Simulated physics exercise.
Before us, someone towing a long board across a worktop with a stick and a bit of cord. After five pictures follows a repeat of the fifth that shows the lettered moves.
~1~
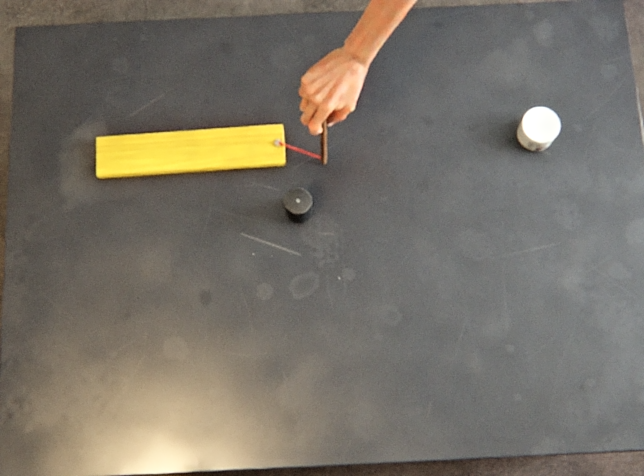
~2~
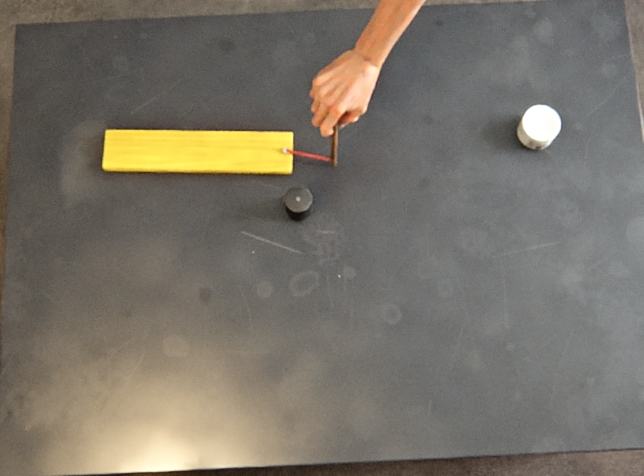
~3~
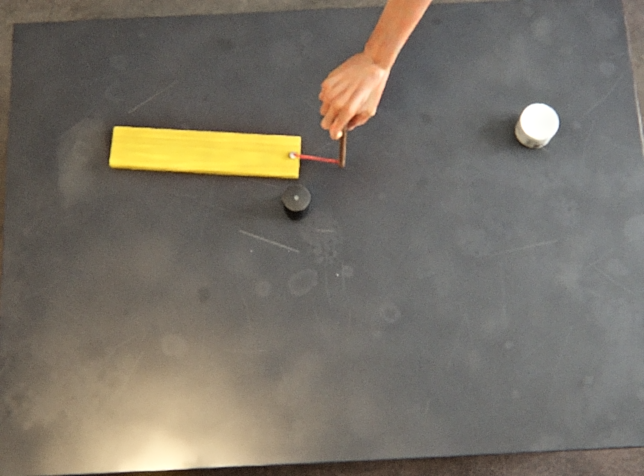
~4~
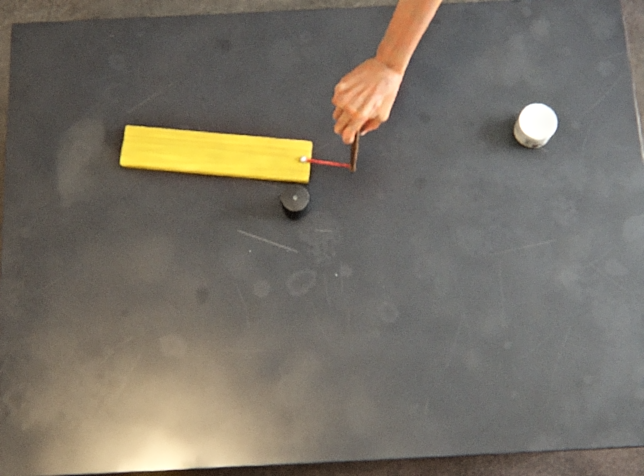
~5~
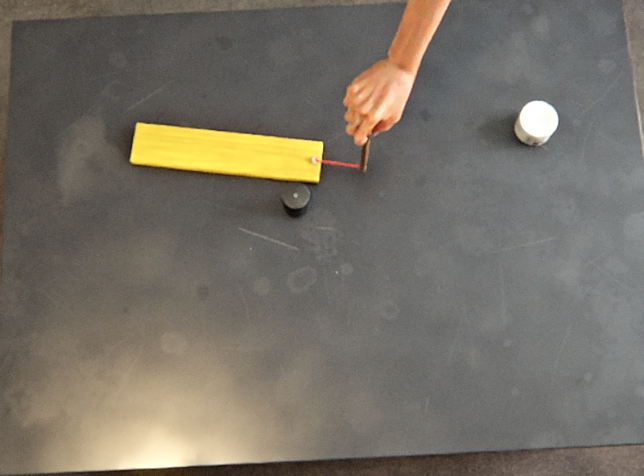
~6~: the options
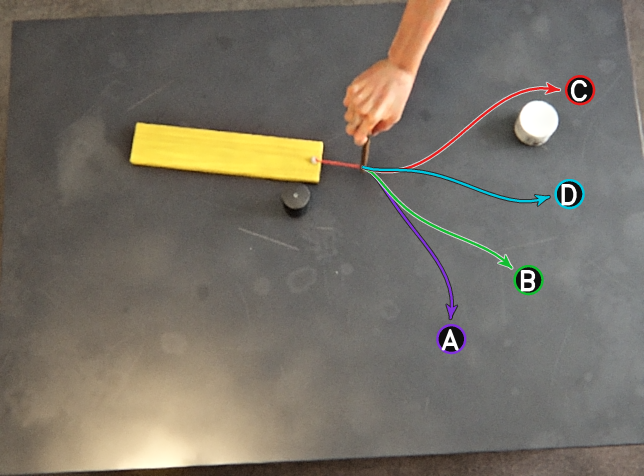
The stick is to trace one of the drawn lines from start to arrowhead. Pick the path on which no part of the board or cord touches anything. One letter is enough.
Choose path D.
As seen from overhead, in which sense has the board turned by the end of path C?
On that path, anticlockwise.
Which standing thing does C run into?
The white tub.
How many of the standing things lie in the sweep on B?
It touches one.
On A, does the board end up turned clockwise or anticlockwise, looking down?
On that path, clockwise.
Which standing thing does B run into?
The black candle.
On the marked copy, A from (363, 167) via (418, 236) to (451, 318); B from (363, 167) via (431, 224) to (512, 268); C from (363, 167) via (467, 129) to (559, 90); D from (363, 167) via (462, 183) to (549, 197).
Taking D. A third of the way, foot of the stick (432, 174), middle of the board (295, 159).
Two thirds of the way, foot of the stick (497, 197), middle of the board (360, 170).
When it is over, foot of the stick (555, 194), middle of the board (416, 179); nothing has been touched.
As for the rest, A meets the black candle; B meets the black candle; C meets the white tub.
